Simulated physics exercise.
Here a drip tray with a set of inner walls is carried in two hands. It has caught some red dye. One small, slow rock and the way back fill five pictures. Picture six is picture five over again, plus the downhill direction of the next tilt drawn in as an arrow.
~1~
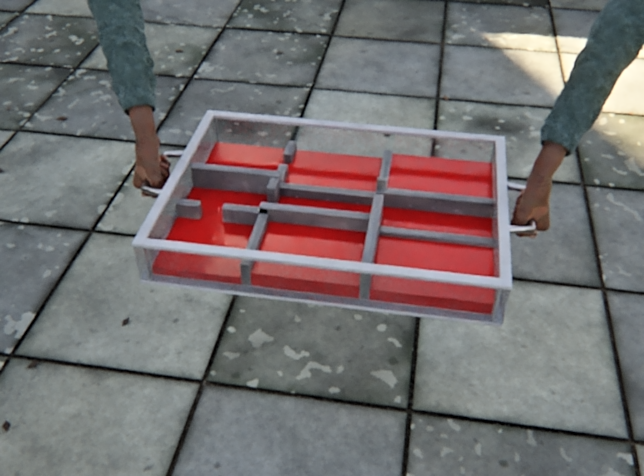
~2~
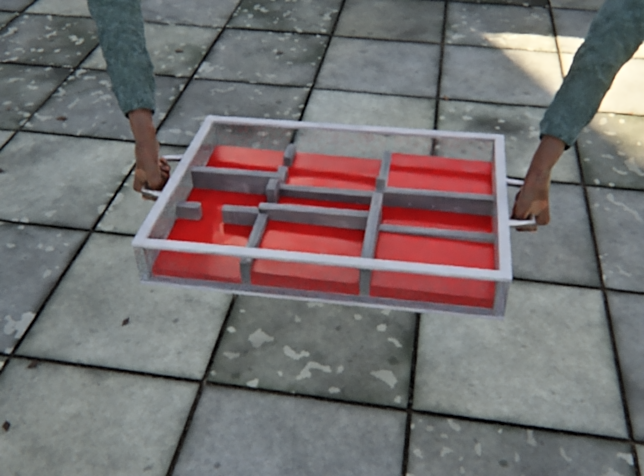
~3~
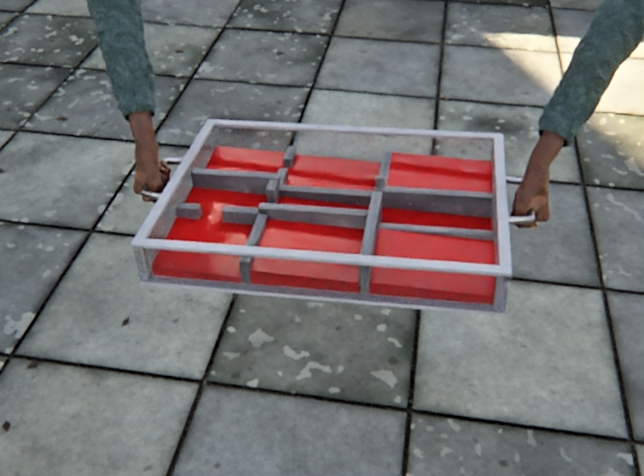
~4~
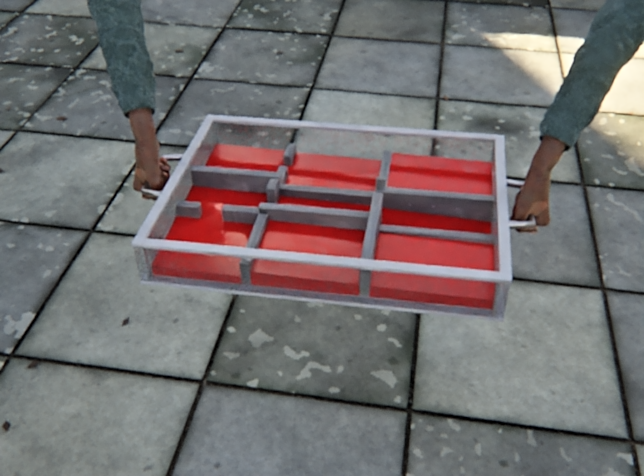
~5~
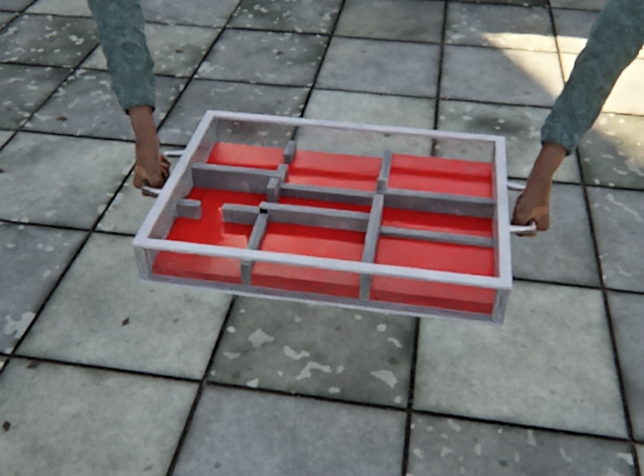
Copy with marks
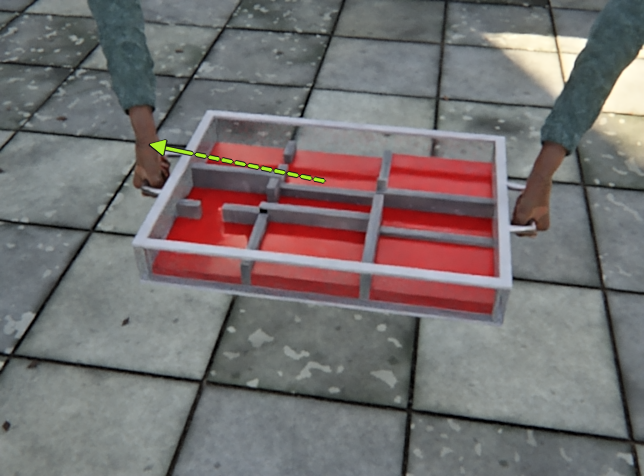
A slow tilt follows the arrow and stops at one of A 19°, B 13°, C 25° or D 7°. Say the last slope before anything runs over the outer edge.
Take B.
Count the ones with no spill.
Two.
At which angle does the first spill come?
That is angle A.
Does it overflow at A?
Yes.
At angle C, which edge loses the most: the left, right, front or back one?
Over the left one.
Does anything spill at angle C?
Yes, that goes wrong.
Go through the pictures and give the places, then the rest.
The tray is level; deepest in the front middle bay, at (312, 250), shallowest in the back middle, in the first picture.
Tipped about 2° down to the back left; no wall is crossed, in the second picture.
Tipped about 4° down to the back left; no wall is crossed, in the third picture.
Tipped about 2° down to the back left; no wall is crossed, in the fourth picture.
The tray is level; deepest in the front middle bay, at (312, 250), shallowest in the back left, in the fifth picture.
The arrow ends at (155, 145).
Choosing A, about 9 % goes over the rim.
Choosing B, nothing spills; the back left bay holds the most.
Choosing C, about 33 % goes over the rim.
Choosing D, nothing spills; the front middle bay holds the most.
